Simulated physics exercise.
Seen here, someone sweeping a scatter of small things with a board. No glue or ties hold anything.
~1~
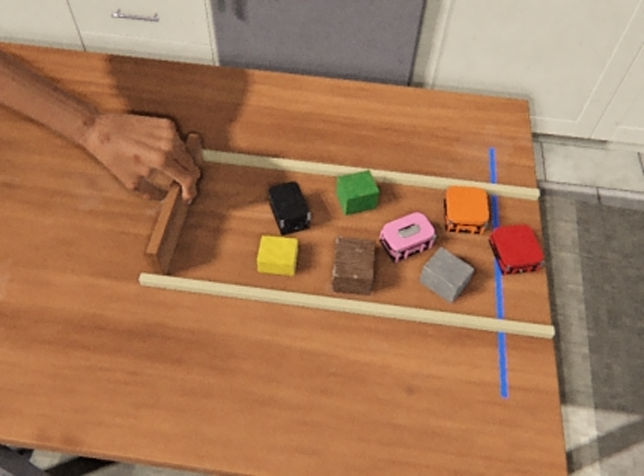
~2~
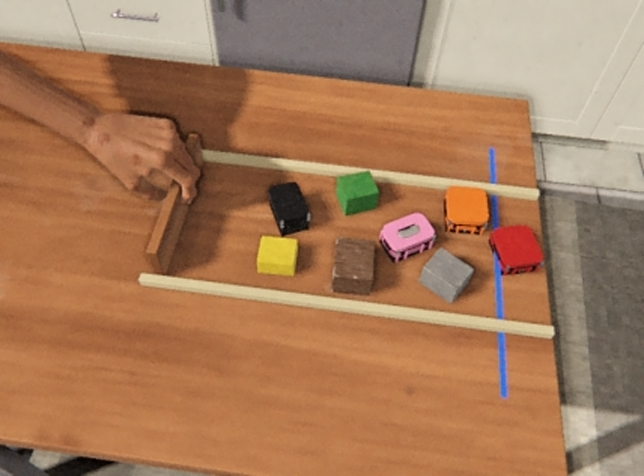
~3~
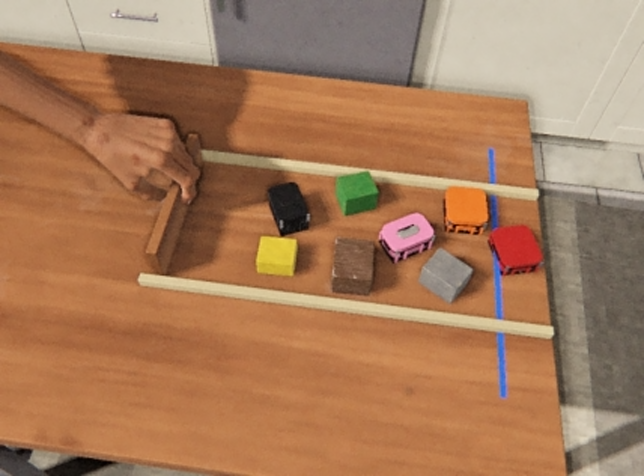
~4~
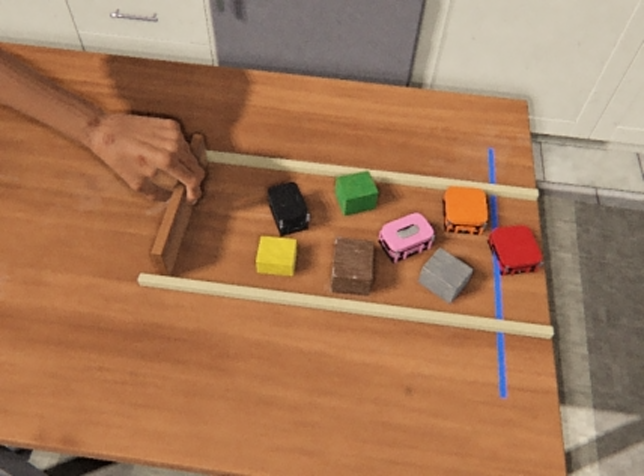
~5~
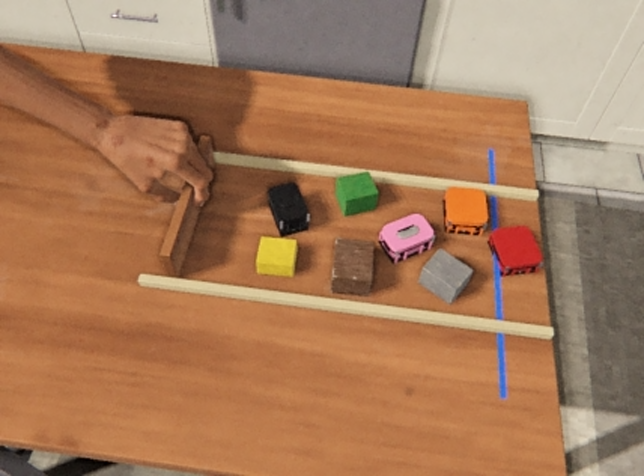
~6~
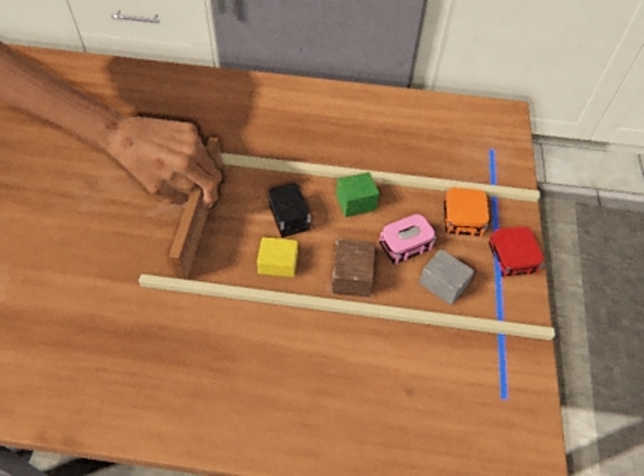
At the start, a hand holds a wooden board upright at the left end of two pale rails, with small coloured cases and blocks scattered between them. The board stays almost still, then the hand slides it slightly right toward the black and yellow pieces, while all the scattered objects remain in place.
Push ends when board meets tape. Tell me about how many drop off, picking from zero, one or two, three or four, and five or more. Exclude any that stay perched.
The number that tip off is going to be more than two but under five.
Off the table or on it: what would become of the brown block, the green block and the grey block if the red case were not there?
The brown block tumbles off; the green block does not fall; the grey block drops off.
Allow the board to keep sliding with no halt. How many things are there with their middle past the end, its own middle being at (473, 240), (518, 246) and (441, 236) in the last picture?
Counts: 2, 5, 0.
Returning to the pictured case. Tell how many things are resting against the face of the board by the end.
The number is 3.
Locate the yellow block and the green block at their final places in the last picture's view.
For the yellow block it's (520, 289), and for the green block it's (513, 204).
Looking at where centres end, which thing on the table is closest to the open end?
Pink case.
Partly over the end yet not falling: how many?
That'd be 1.
Soon after, none off yet; red case at rest near (515, 252); orange case at rest near (465, 212); grey block at rest near (446, 277).
After that, none off yet; red case at rest near (515, 252); orange case at rest near (465, 212); grey block displaced a little near (470, 279).
And then, none off yet; red case displaced a little near (533, 255); orange case displaced about its own width near (501, 215); grey block displaced well along near (549, 288).
In the end, the number that fall off is three or four; gone, brown block, grey block, orange case and red case.
